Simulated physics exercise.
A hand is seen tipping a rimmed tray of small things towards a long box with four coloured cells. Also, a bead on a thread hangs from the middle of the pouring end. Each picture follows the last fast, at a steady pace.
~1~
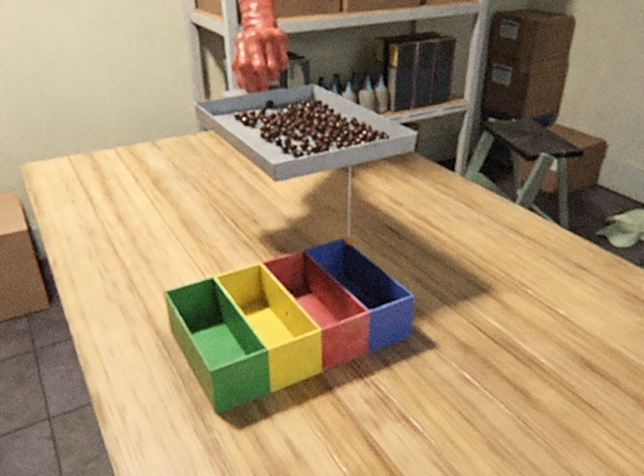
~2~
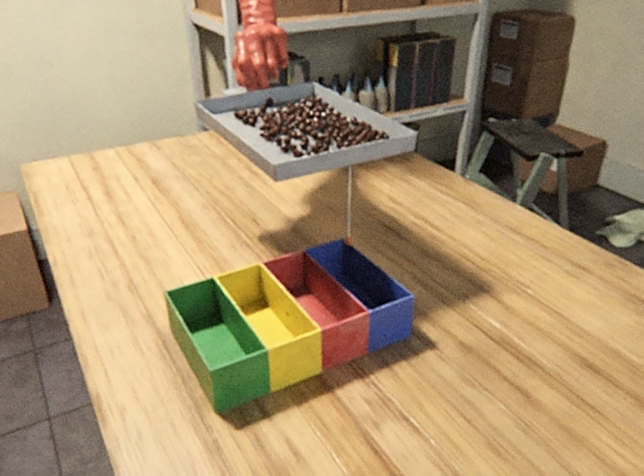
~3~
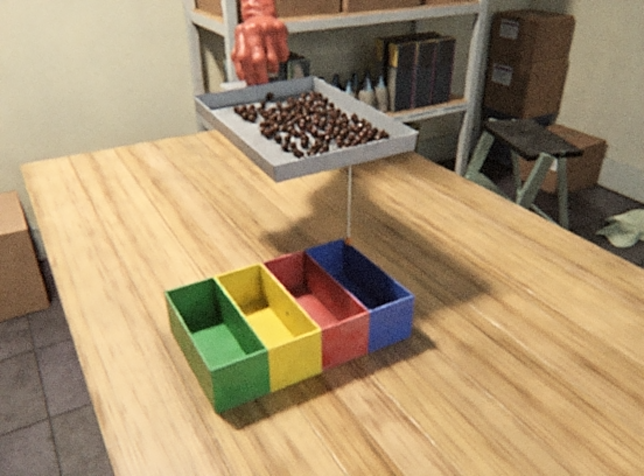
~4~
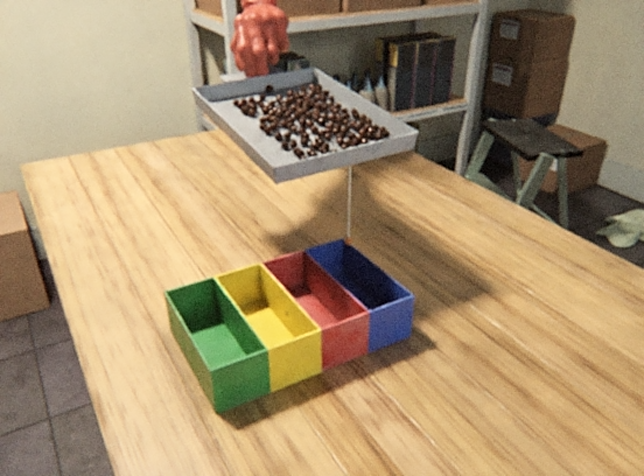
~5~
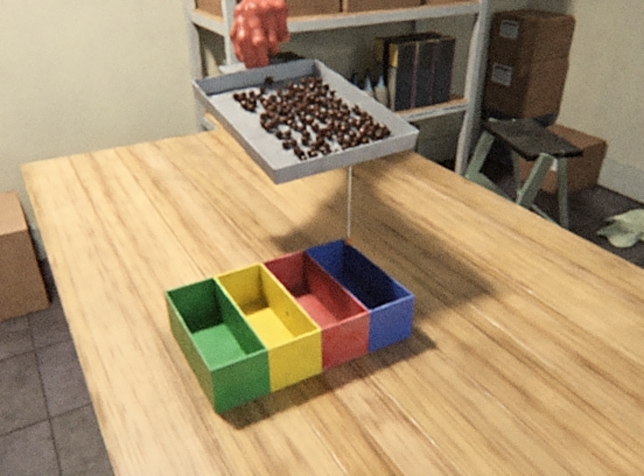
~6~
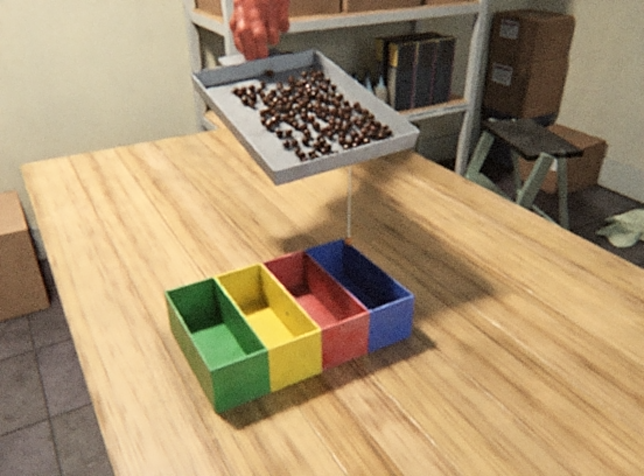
A reddish hand slowly lifted the back of a gray tray of small dark brown balls, tilting it toward a box with green, yellow, red and blue compartments, and the balls shifted slightly.
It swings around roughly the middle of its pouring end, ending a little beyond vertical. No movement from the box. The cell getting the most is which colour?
It is red.
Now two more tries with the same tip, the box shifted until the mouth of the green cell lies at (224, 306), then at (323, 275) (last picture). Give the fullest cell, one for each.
Yellow, then the cell in green.
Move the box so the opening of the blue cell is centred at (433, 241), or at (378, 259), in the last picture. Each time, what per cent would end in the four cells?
First case 70 in a hundred, second case 100 in a hundred.
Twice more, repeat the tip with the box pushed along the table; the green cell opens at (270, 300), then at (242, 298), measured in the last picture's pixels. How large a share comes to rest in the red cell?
10% for the first placement, 20% for the second.
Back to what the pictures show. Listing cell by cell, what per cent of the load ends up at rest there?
Green cell 0 %, yellow cell 10 %, red cell 60 %, blue cell 10 %.
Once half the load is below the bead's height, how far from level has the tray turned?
About 95 degrees.
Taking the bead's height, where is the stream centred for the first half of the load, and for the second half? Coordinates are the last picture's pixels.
I'd say around (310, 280) at first, then around (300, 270).
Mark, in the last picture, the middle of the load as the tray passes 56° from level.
Somewhere about pixel (323, 138).
Soon after the last picture, tray tipped steeply; nearly all on the tray; a stray few in the red cell.
A little later, tray tipped right over; about a third on the tray; about a third in the red cell; a small part in the yellow cell; a small part in the blue cell; a stray few in the green cell; about a quarter falling or outside the box.
Later still, tray tipped past a quarter turn; about two thirds in the red cell; a small part in the blue cell; a small part in the yellow cell; a stray few in the green cell; a small part falling or outside the box.
At rest, tray tipped past a quarter turn; about two thirds in the red cell; a small part in the blue cell; a small part in the yellow cell; a stray few in the green cell; a small part outside the box.
